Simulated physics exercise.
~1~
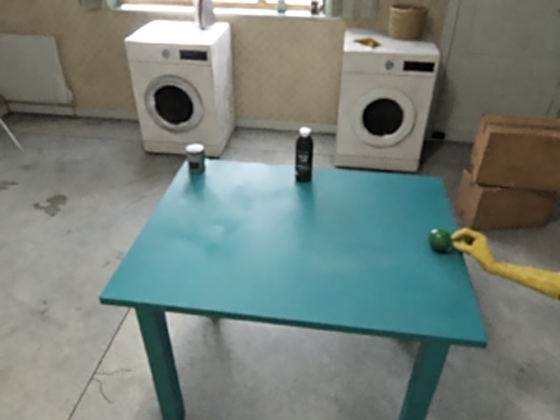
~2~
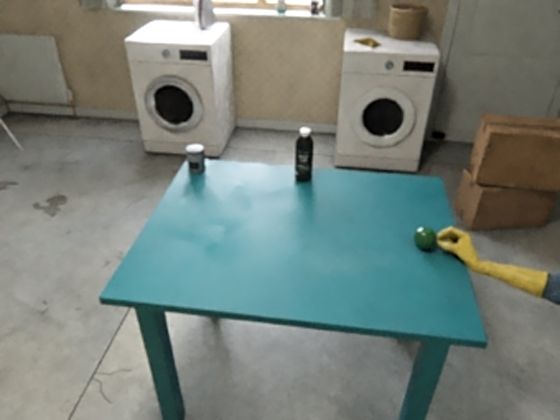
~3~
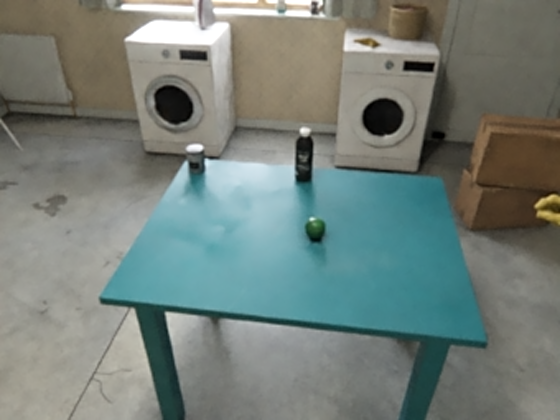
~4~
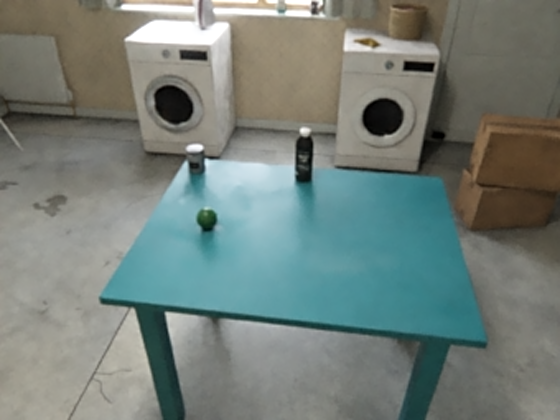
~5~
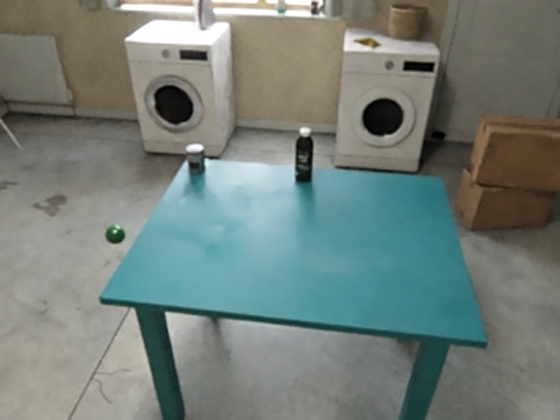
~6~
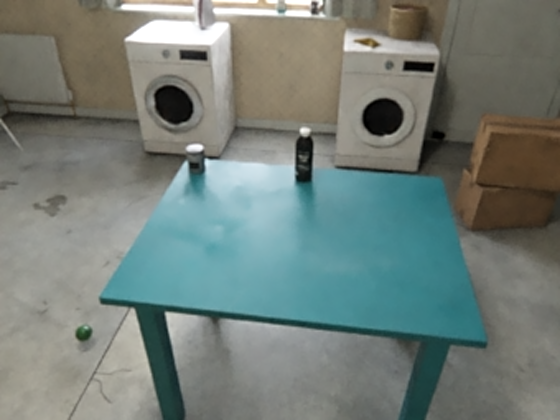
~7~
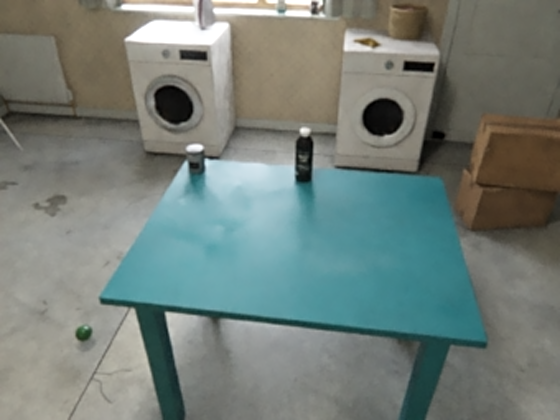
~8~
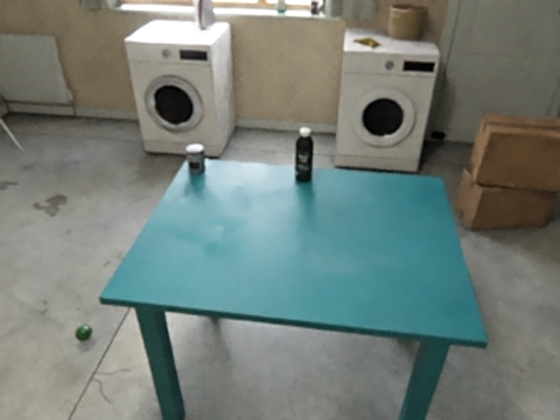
The video shows a yellow-gloved hand pushing a green apple leftward across a teal table, then letting go and drawing back. The apple rolls past a grey jar and black bottle that stay put, drops off the left edge, and comes to rest on the floor.
